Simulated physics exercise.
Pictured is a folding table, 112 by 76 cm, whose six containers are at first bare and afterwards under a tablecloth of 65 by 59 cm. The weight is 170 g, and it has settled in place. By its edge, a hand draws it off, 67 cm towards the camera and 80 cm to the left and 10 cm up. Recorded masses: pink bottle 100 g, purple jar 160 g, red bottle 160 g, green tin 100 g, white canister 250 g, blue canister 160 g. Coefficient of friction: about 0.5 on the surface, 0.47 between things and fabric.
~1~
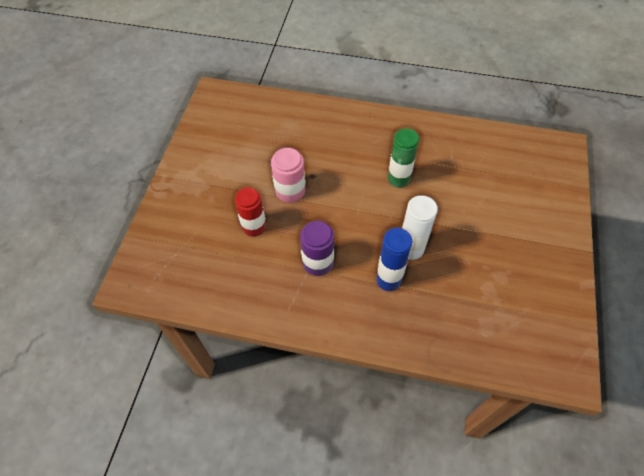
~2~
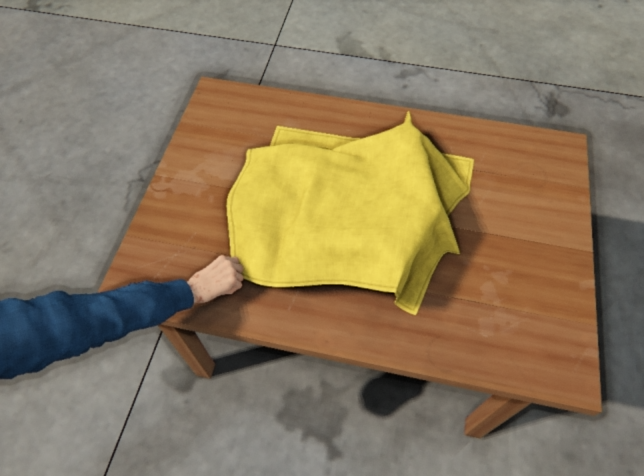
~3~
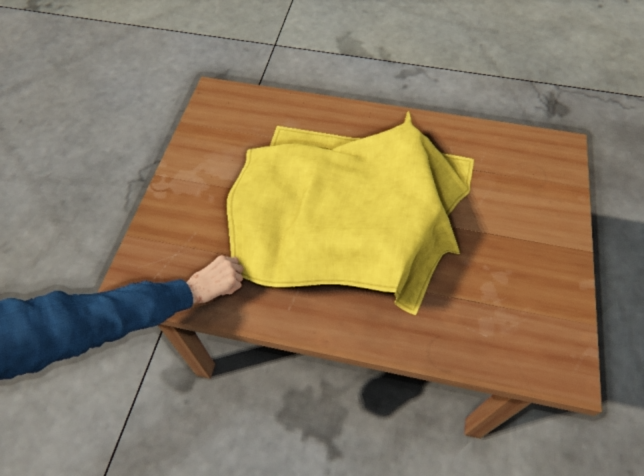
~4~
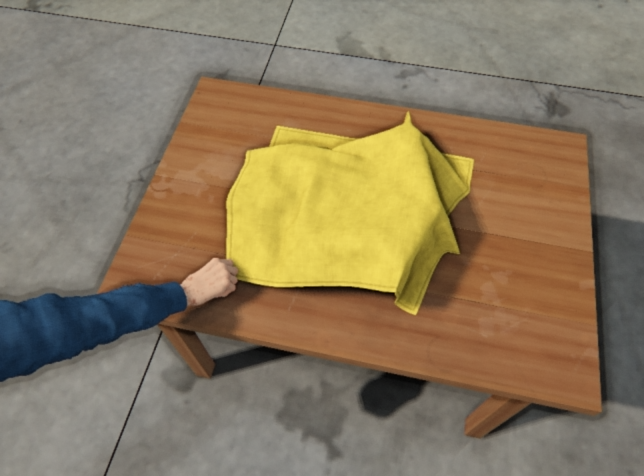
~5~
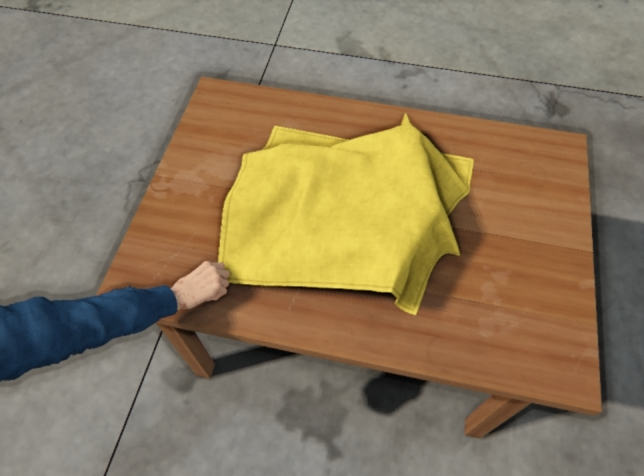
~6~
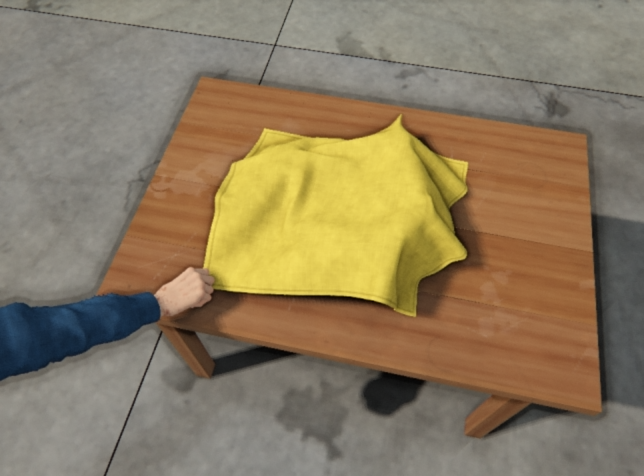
Yellow cloth covering bottles and canisters on a wooden table, a blue-sleeved hand gripping its corner and drawing it slightly left.
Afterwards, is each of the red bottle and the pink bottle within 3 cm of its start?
Result: The red bottle winds up elsewhere; the pink bottle winds up elsewhere.
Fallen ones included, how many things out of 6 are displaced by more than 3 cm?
That comes to 6 of the things.
Next, middle of the tablecloth at (260, 218); red bottle 9 cm off its start, pink bottle 6 cm off its start, blue canister on its side, 12 cm off its start.
Then, middle of the tablecloth at (120, 300); red bottle on its side, 23 cm off its start, pink bottle on its side, 21 cm off its start, green tin on its side, 15 cm off its start.
After that, middle of the tablecloth at a place out of view; red bottle over the edge, pink bottle on its side, 32 cm off its start at (163, 184), purple jar on its side, 20 cm off its start at (232, 247).
Later, middle of the tablecloth at a place out of view; red bottle over the edge, pink bottle over the edge, purple jar on its side, 26 cm off its start.
At the end, middle of the tablecloth at a place out of view; red bottle over the edge, pink bottle over the edge, purple jar on its side, 37 cm off its start at (182, 203), green tin on its side, 33 cm off its start at (290, 126).
